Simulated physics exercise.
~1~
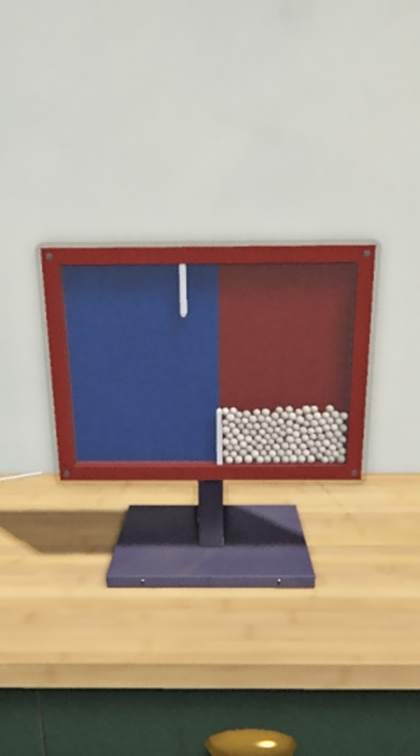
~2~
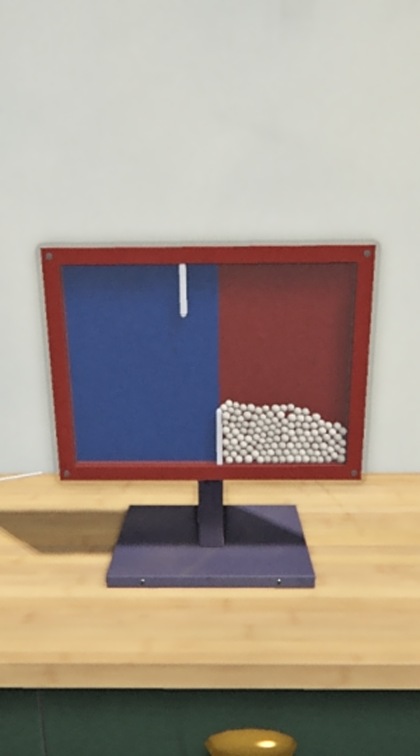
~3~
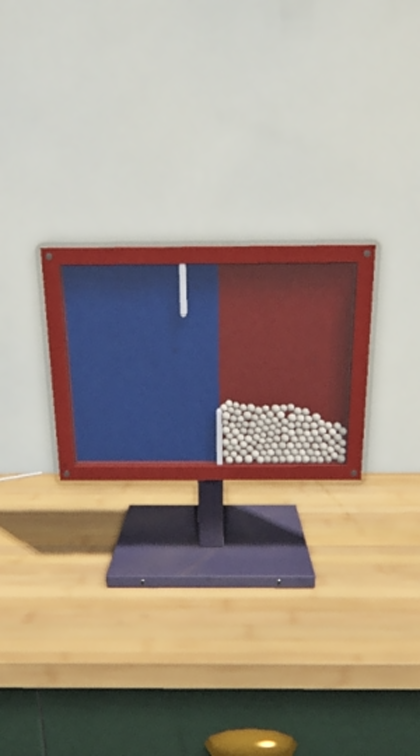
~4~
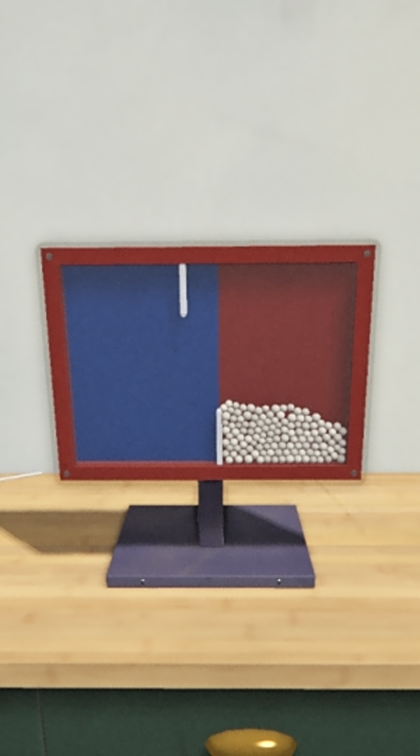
White balls shifting from a fairly even layer into a rightward-sloping heap, then resting in the red half, leaving blue empty.
